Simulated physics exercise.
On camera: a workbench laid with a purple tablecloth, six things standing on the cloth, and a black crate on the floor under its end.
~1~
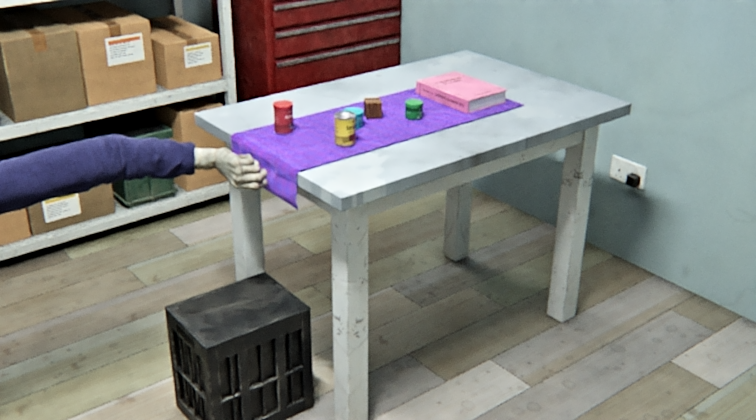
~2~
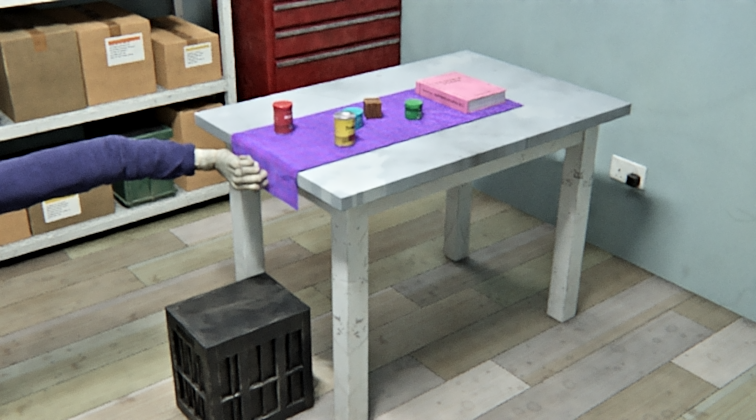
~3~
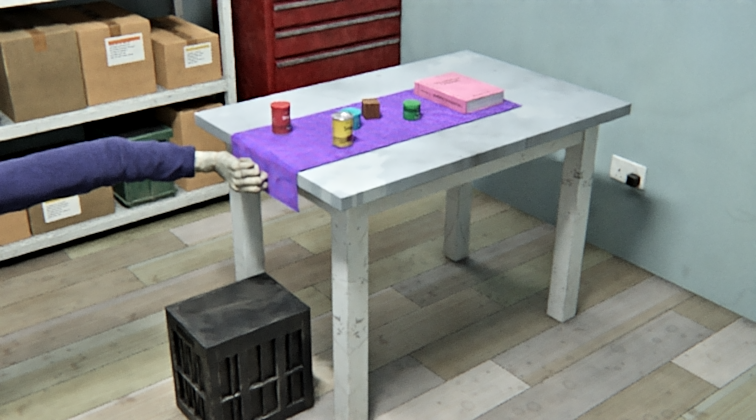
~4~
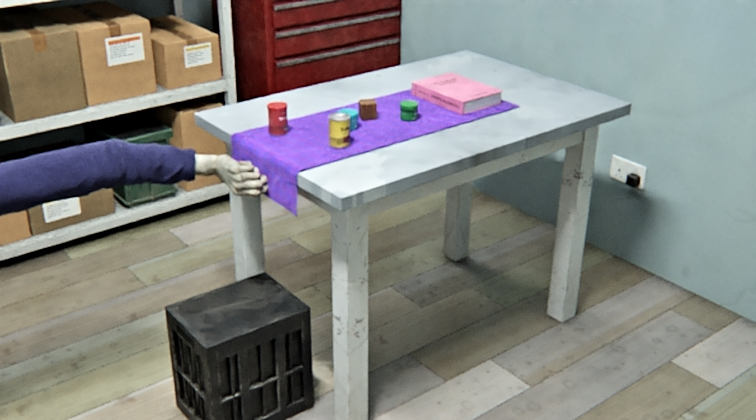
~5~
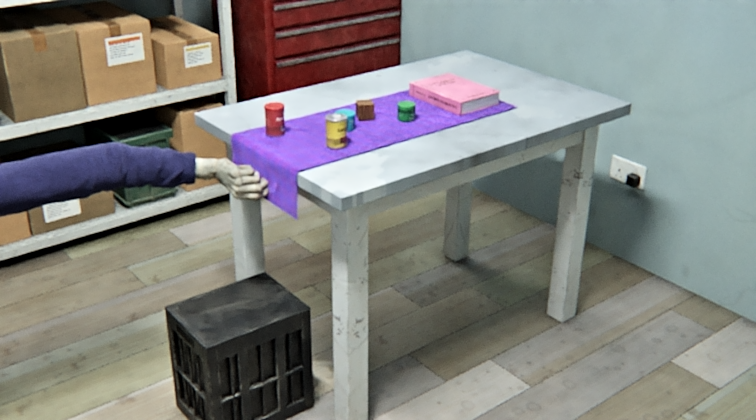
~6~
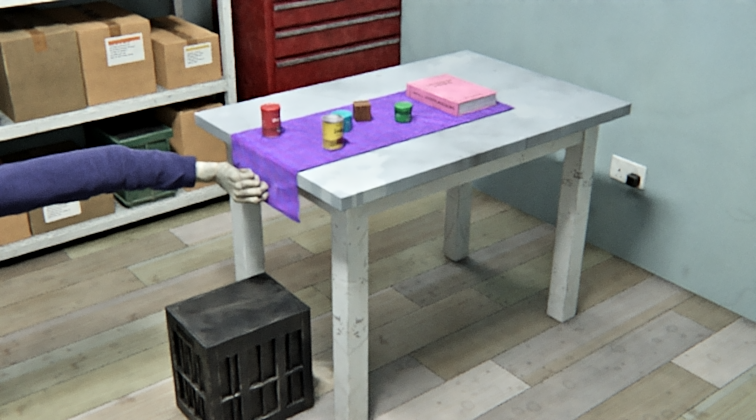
A gloved hand slowly pulls the purple cloth slightly left, carrying the objects on it along.
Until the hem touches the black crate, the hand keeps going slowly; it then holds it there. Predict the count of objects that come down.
It drops three things over the edge.
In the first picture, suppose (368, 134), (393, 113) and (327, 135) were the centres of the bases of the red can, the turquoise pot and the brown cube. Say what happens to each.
Red can: Off. Turquoise pot: Still up. Brown cube: Off.
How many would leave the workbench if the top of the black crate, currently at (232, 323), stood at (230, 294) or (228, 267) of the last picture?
2 and 1.
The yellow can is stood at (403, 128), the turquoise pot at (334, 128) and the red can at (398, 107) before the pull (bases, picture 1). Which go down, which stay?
So, the yellow can makes it through, the turquoise pot ends up down, the red can makes it through.
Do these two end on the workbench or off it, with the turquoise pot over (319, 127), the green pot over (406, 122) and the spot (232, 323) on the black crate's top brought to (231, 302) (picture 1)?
The turquoise pot? Lost. The green pot? Safe.
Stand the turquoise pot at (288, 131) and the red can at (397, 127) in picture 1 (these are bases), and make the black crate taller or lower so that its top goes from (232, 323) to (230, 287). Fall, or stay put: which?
Turquoise pot: Lost; red can: Safe.
A little later, hem near (266, 245); red can gone.
Next, hem near (266, 284); red can and yellow can gone.
When it is over, hem on the crate; red can, yellow can and turquoise pot gone. It carries off three.
